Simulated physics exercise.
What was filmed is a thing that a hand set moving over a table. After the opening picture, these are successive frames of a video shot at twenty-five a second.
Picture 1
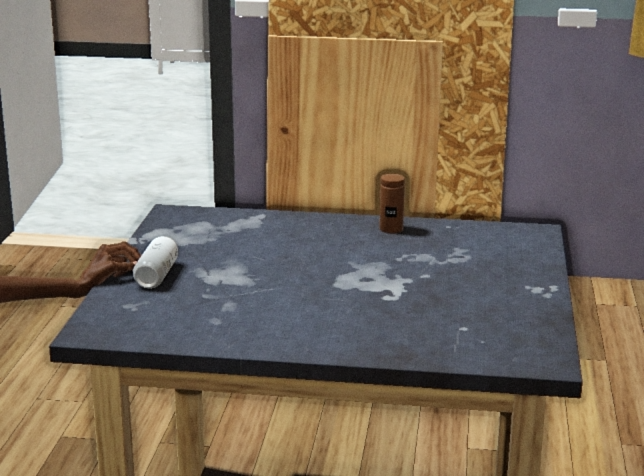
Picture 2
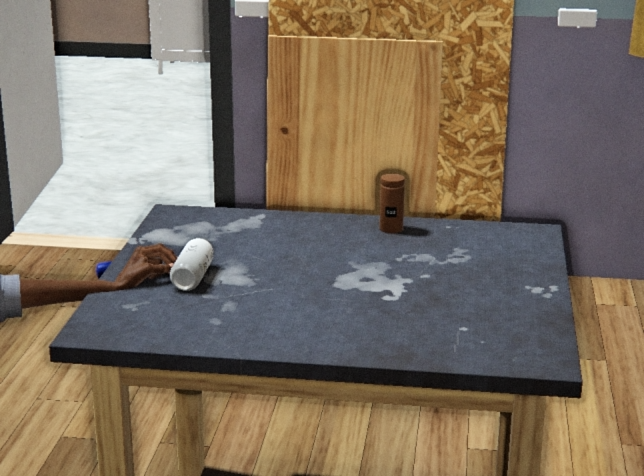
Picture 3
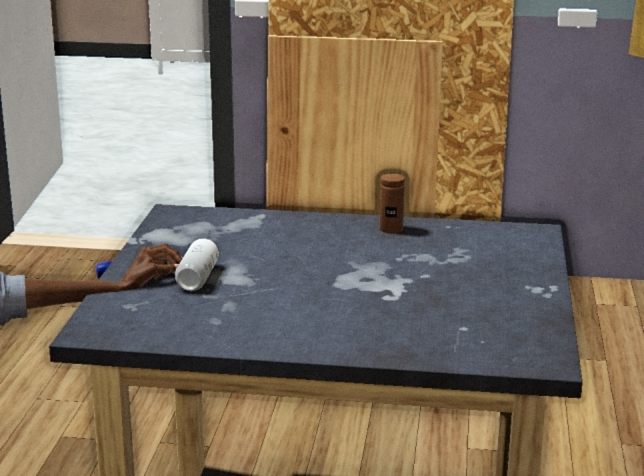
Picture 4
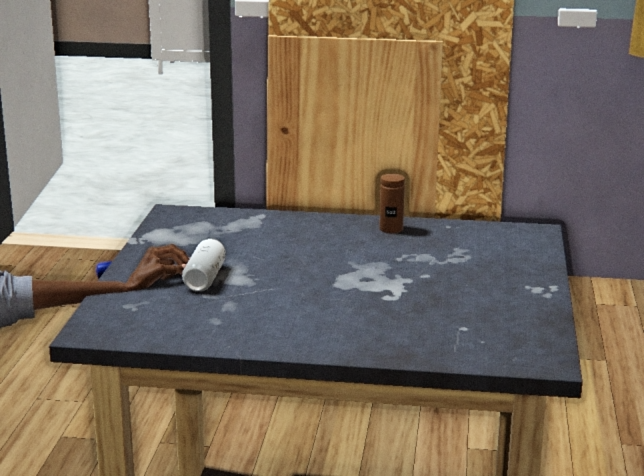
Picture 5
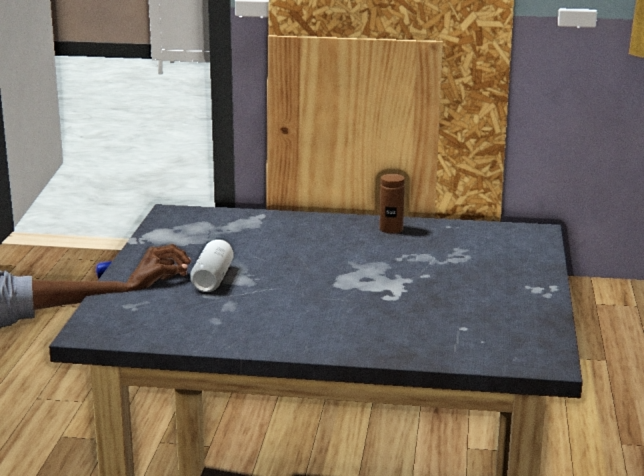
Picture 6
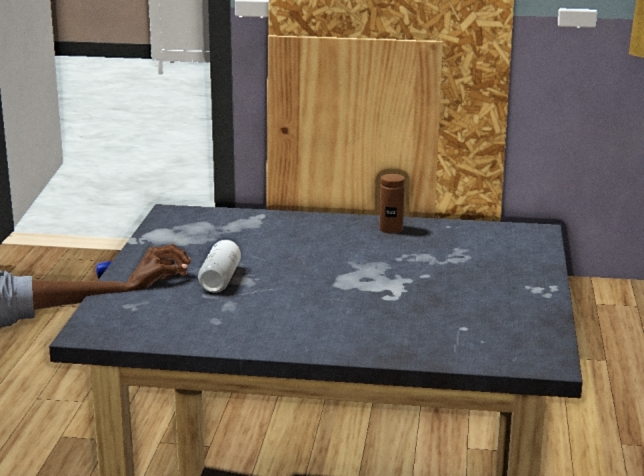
A white can rolls a short way right across the dark table, leaving a hand behind.
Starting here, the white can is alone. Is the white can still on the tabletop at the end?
It halts before the edge.
Then, 0.10 s past the last view, white can displaced about its own width near (238, 267).
Then, 0.20 s past the last view, white can displaced well along near (253, 268).
Then, 0.40 s past the last view, white can displaced well along near (276, 269).
Then, 0.70 s past the last view, white can displaced well along near (295, 270).
Finally, moved from the start, white can. Final places as the last picture's camera would see them, white can near (297, 270).
